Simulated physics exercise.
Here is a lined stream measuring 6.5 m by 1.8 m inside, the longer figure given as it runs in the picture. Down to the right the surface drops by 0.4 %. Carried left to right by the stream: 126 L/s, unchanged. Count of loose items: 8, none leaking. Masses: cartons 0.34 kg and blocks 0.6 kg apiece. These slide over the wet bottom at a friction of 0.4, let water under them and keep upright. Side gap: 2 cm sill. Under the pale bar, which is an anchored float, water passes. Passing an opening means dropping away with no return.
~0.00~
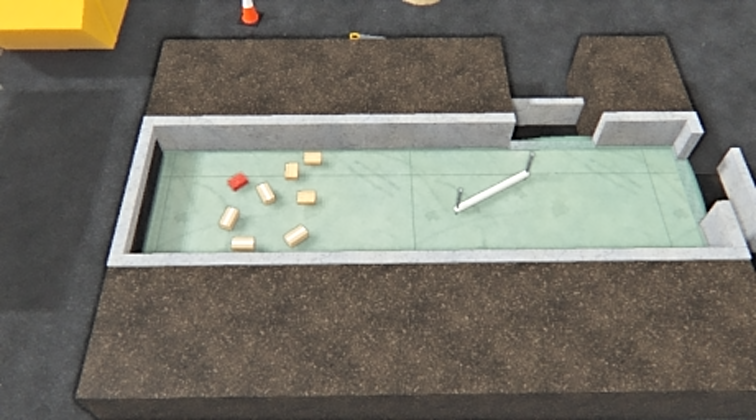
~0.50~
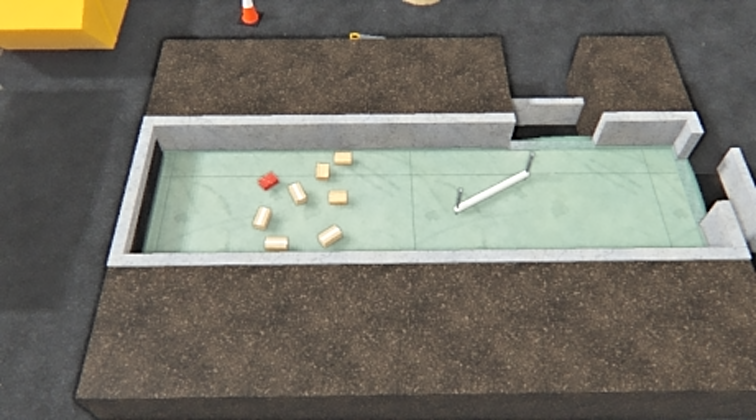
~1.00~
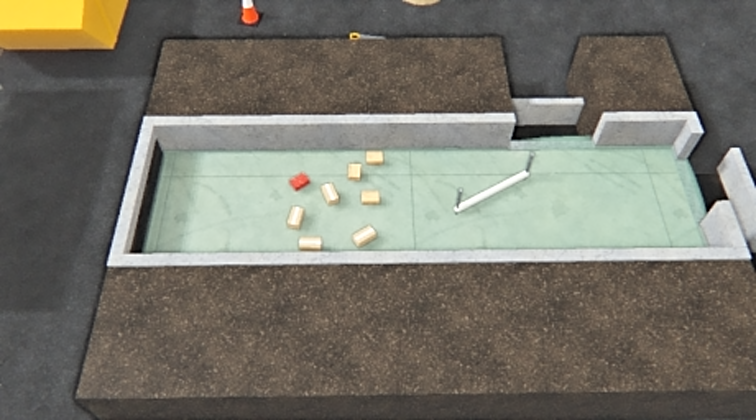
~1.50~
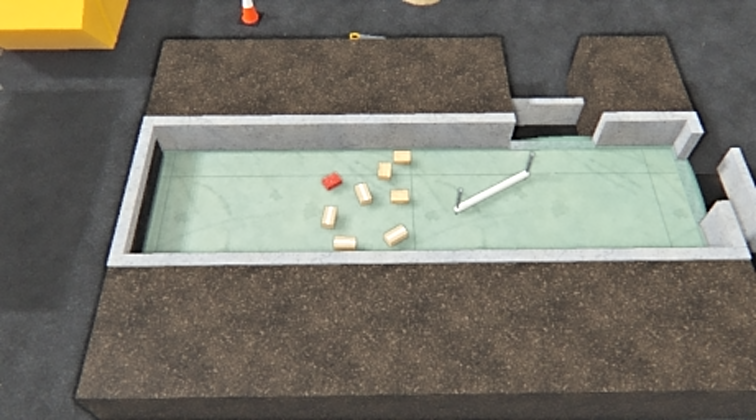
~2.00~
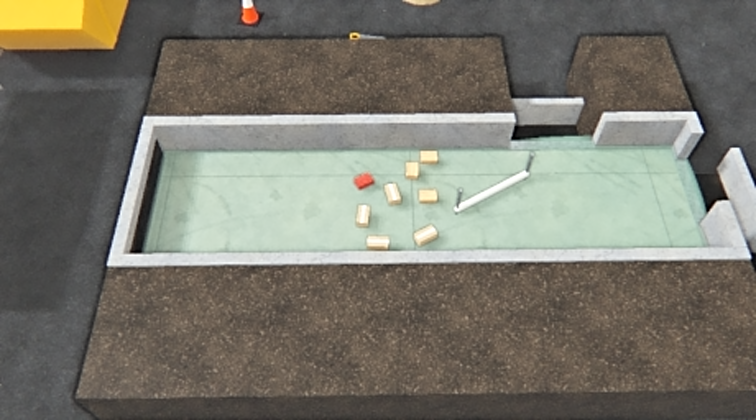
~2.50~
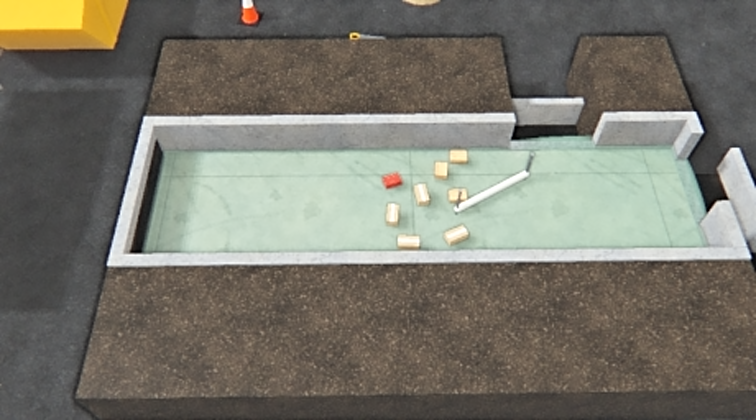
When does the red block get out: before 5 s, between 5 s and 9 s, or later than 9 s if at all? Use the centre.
Between 5 s and 9 s.
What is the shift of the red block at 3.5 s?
Displacement by then near 250 cm.
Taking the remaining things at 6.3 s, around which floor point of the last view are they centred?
Somewhere near (599, 230).
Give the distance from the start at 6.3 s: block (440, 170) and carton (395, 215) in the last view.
The first one: Gone out. The second one: 400 cm.
After 3.5 s the red block is near (451, 179), 2.6 m from its start, afloat; 0 of 8 are out; 8 afloat.
After 6.3 s the red block has gone out (at 5.8 s); 5 of 8 are out; 3 afloat.
After 10.0 s the red block has gone out (at 5.8 s); 7 of 8 are out; 1 afloat.
After 14.0 s the red block has gone out (at 5.8 s); 8 of 8 are out; 0 afloat.
